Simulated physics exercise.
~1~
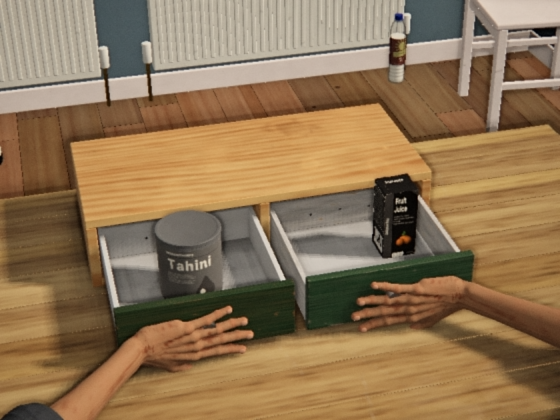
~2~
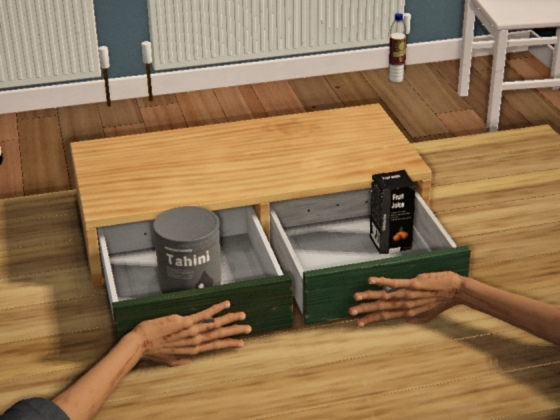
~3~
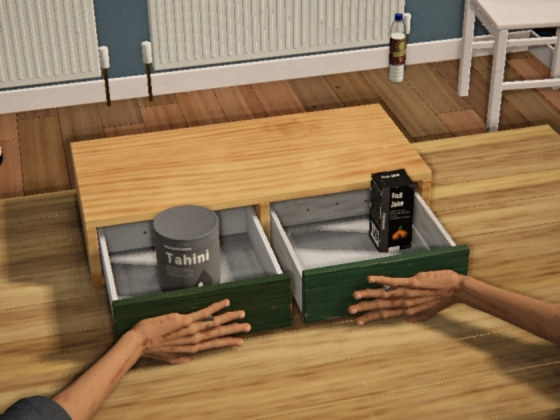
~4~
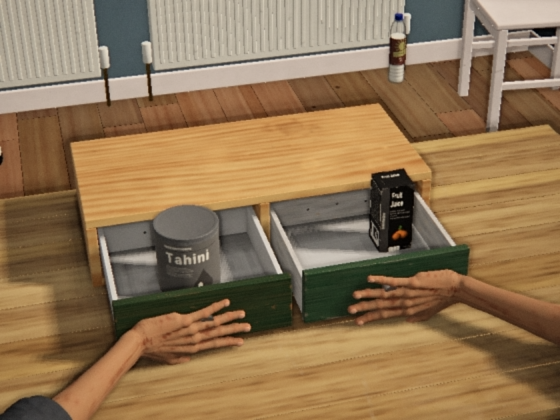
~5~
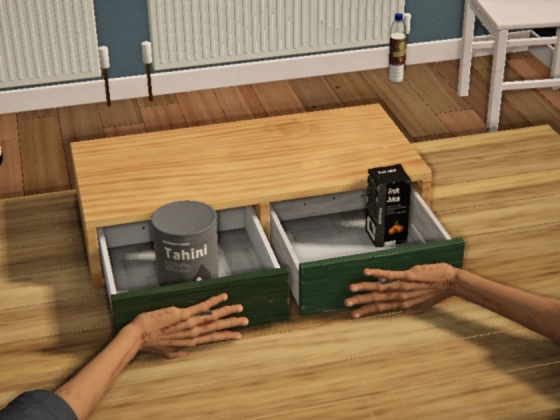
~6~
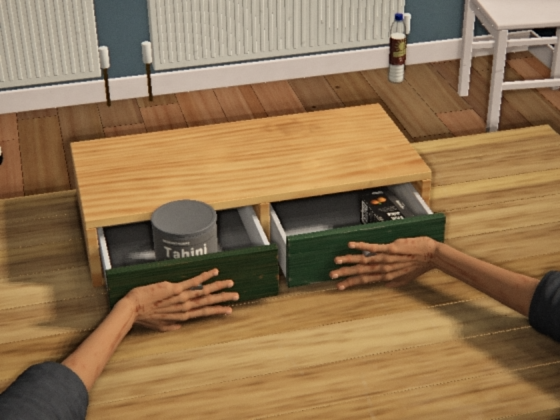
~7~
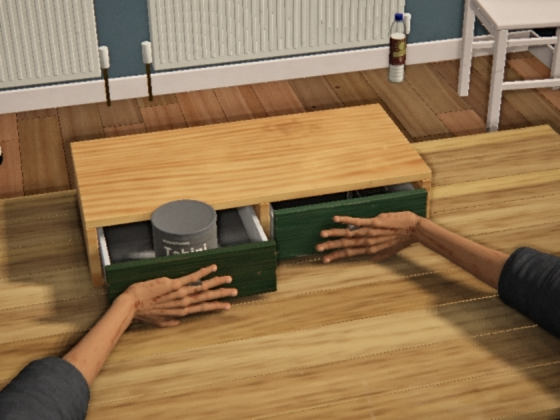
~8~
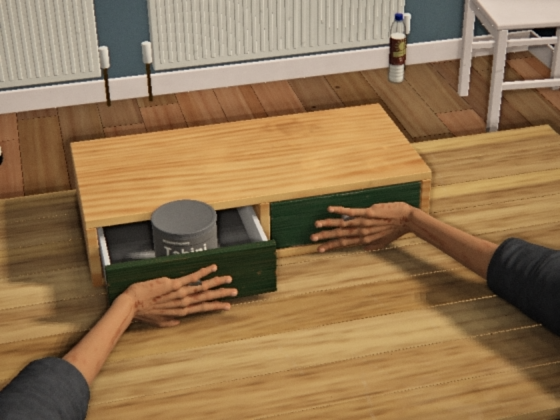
In a house, two hands push green drawers; the right closes, the left jams partly open.
